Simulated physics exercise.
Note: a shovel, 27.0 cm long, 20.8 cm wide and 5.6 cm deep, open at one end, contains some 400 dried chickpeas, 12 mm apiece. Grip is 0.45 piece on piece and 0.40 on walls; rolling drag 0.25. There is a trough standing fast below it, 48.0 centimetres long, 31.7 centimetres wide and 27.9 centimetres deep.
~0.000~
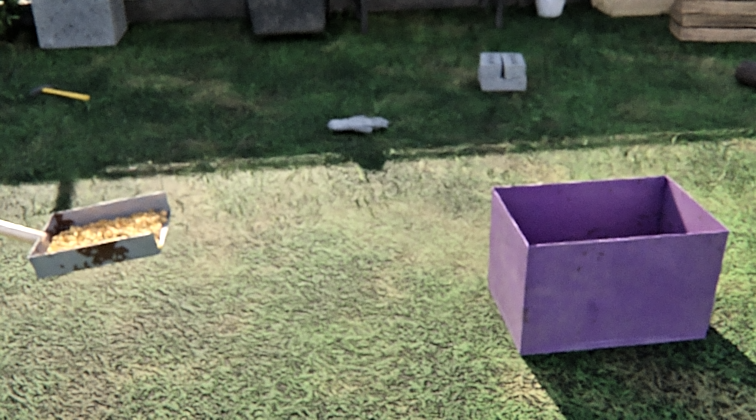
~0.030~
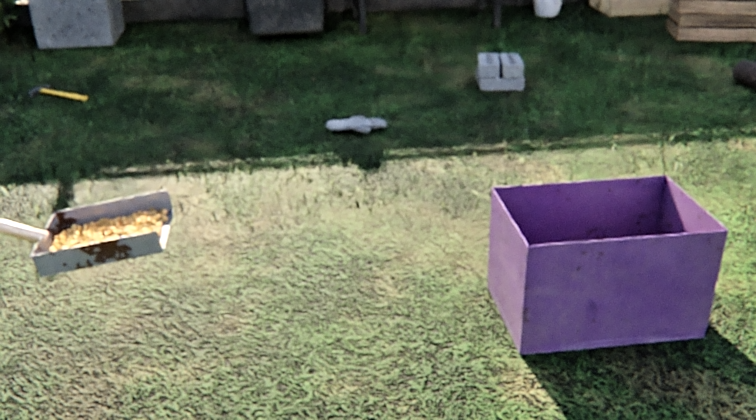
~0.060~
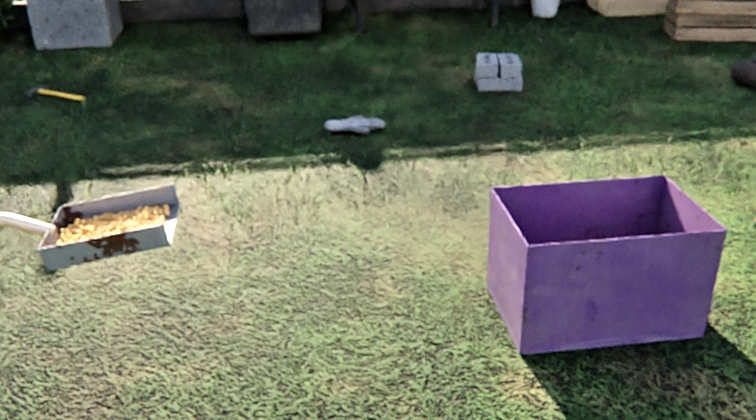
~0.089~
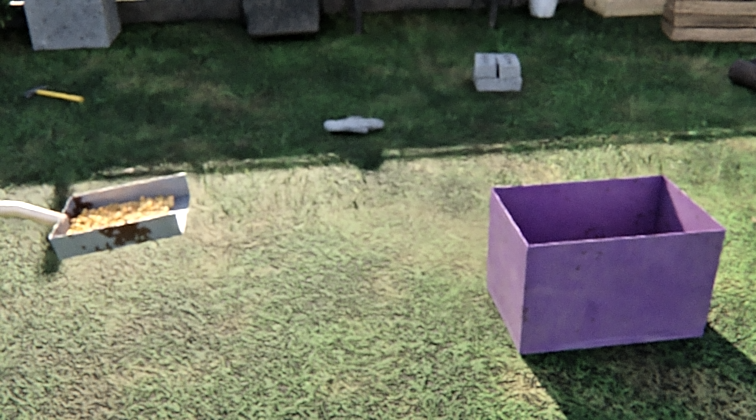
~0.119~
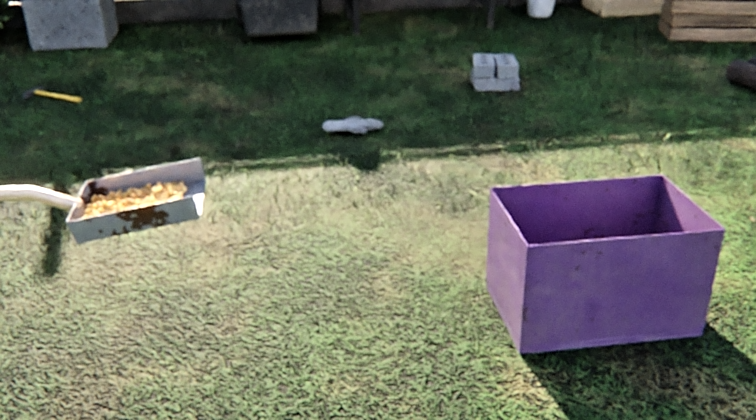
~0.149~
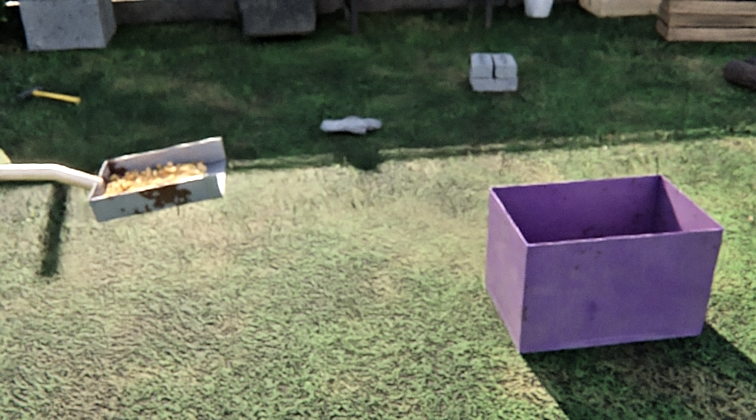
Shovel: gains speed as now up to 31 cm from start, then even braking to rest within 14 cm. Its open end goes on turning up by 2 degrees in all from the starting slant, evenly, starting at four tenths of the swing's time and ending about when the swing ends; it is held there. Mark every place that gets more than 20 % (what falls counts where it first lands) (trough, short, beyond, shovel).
In the trough: Yes; on the ground short of the target's middle: No; on the ground beyond it: Yes; in the shovel: No.
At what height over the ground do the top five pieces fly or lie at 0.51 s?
I'd put them at something like 85 centimetres up.
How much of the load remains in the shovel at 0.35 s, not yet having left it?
I'd guess some 0 in a hundred.
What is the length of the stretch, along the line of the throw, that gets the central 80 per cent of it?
It stretches some 65 cm.
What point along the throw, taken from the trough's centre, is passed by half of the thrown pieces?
About 50 cm past the centre, on the far side.
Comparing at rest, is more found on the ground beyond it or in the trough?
The bigger part winds up on the ground beyond it.
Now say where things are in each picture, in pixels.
In the first picture, shovel at (92, 247); tilt 8 degrees; moved 0.0 cm; low side left; open edge at (167, 232); middle of the load at (108, 240); trough at (604, 208).
In the second picture, shovel at (95, 245); tilt 8 degrees; moved 0.8 cm; low side left; open edge at (169, 230); middle of the load at (109, 239).
In the third picture, shovel at (102, 239); tilt 8 degrees; moved 3.2 cm; low side left; open edge at (176, 224); middle of the load at (111, 234).
In the fourth picture, shovel at (114, 228); tilt 8 degrees; moved 7.1 cm; low side left; open edge at (187, 213); middle of the load at (117, 224).
In the fifth picture, shovel at (131, 211); tilt 8 degrees; moved 12.7 cm; low side left; open edge at (204, 198); middle of the load at (131, 209).
In the sixth picture, shovel at (154, 189); tilt 8 degrees; moved 20.0 cm; low side left; open edge at (225, 177); middle of the load at (152, 188); trough at (600, 207). It turns about 20 degrees a second.
After 0.26 s, tilt 10 degrees; shovel 80 %, in the air 20 %; middle of all pieces near (259, 91).
After 0.35 s, tilt 11 degrees; in the air 100 %; middle of all pieces near (356, 43).
Then, at 0.43 s, tilt 11 degrees; in the air 100 %; middle of all pieces near (444, 30).
Then, at 0.51 s, tilt 11 degrees; in the air 100 %; middle of all pieces near (527, 46).
In the end, at 2.0 s, trough 45 %, short 0 %, beyond 55 %, shovel 0 %.
